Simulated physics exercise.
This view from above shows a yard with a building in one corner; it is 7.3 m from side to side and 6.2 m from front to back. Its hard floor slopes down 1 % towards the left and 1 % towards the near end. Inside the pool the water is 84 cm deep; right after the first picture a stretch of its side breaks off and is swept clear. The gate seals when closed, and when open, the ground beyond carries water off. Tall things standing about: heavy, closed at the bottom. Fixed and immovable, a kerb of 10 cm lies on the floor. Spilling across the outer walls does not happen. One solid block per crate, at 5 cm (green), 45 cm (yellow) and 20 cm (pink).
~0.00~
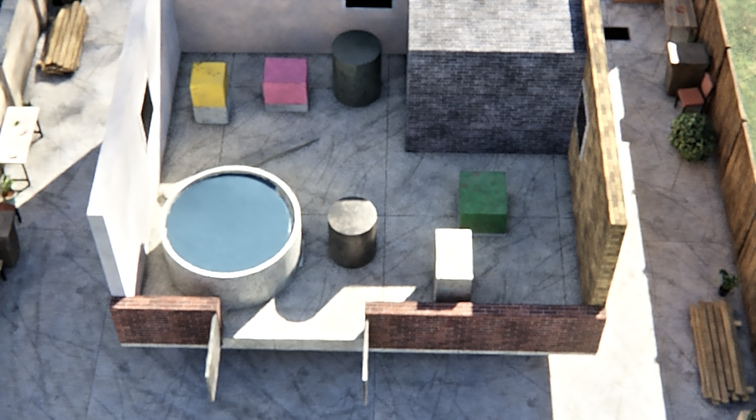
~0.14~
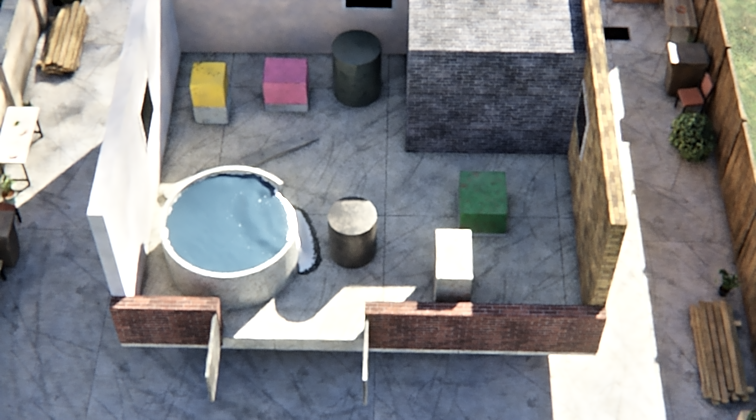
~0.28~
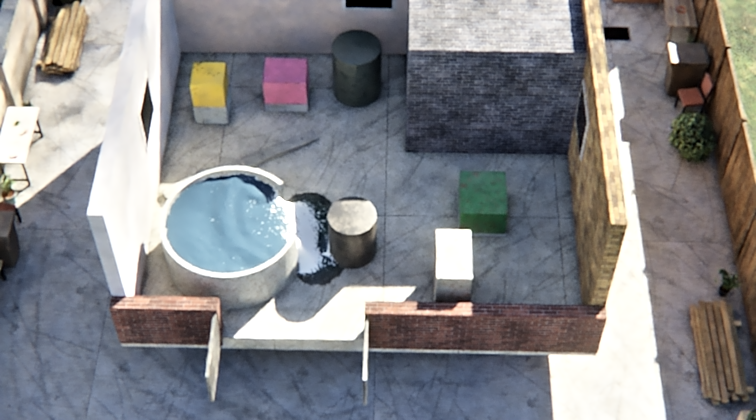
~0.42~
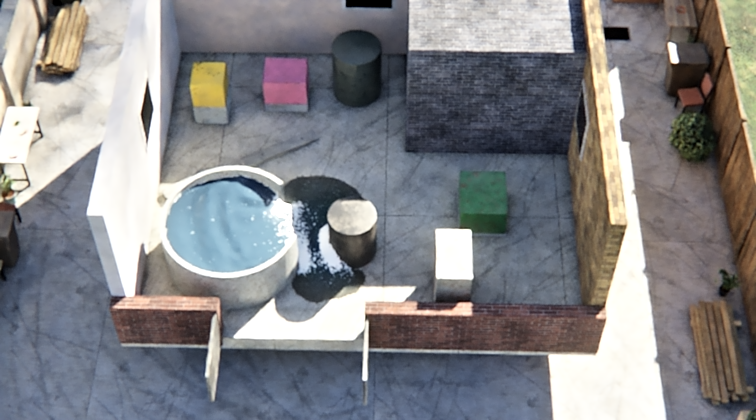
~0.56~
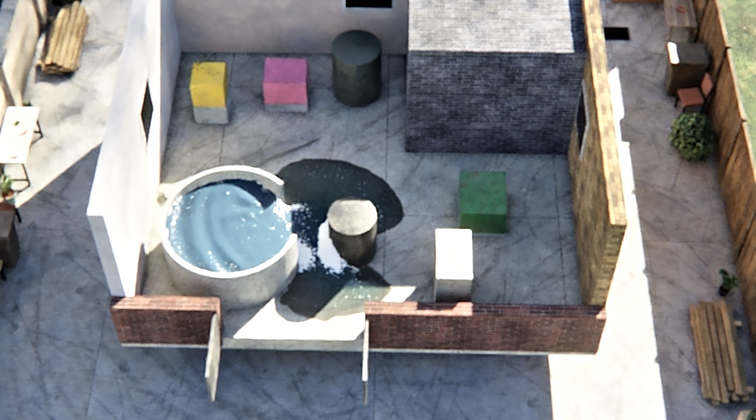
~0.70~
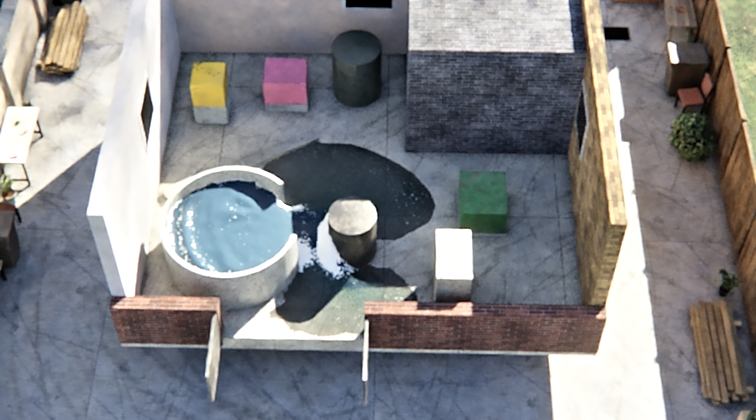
Water pours from the broken right side of a round pool and spreads around a gray cylinder.
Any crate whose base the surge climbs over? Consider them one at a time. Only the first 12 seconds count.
Green crate climbed over, yellow crate not climbed over, pink crate not climbed over.
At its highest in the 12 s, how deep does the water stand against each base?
Measured in centimetres, that comes to green 17, yellow 10 and pink 15.
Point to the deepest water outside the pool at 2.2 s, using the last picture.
Look around (405, 57).
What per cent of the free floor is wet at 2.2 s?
I'd say around 50 % is wet.
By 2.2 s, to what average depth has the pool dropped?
About 40 cm.
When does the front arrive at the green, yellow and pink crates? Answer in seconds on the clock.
Green: 0.8 s; yellow: 3.8 s; pink: 2.0 s.
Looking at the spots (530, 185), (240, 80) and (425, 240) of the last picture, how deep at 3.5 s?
In that order: 9, 3 and 4 cm.
After 1.4 s water covers 40 % of the floor and is deepest (55 cm) near (328, 245); green plinth reached, yellow plinth not reached, pink plinth not reached.
After 2.2 s water covers 50 % of the floor and is deepest (50 cm) near (405, 57); green plinth reached, yellow plinth not reached, pink plinth reached.
After 3.5 s water covers 70 % of the floor and is deepest (28 cm) near (318, 245); green plinth reached, yellow plinth not reached, pink plinth reached.
After 7.0 s water covers 90 % of the floor and is deepest (18 cm) near (180, 185); green plinth reached, yellow plinth reached, pink plinth reached.
After 12.0 s water covers 100 % of the floor and is deepest (14 cm) near (136, 323); highest at the green plinth 17 cm, highest at the yellow plinth 10 cm, highest at the pink plinth 15 cm.
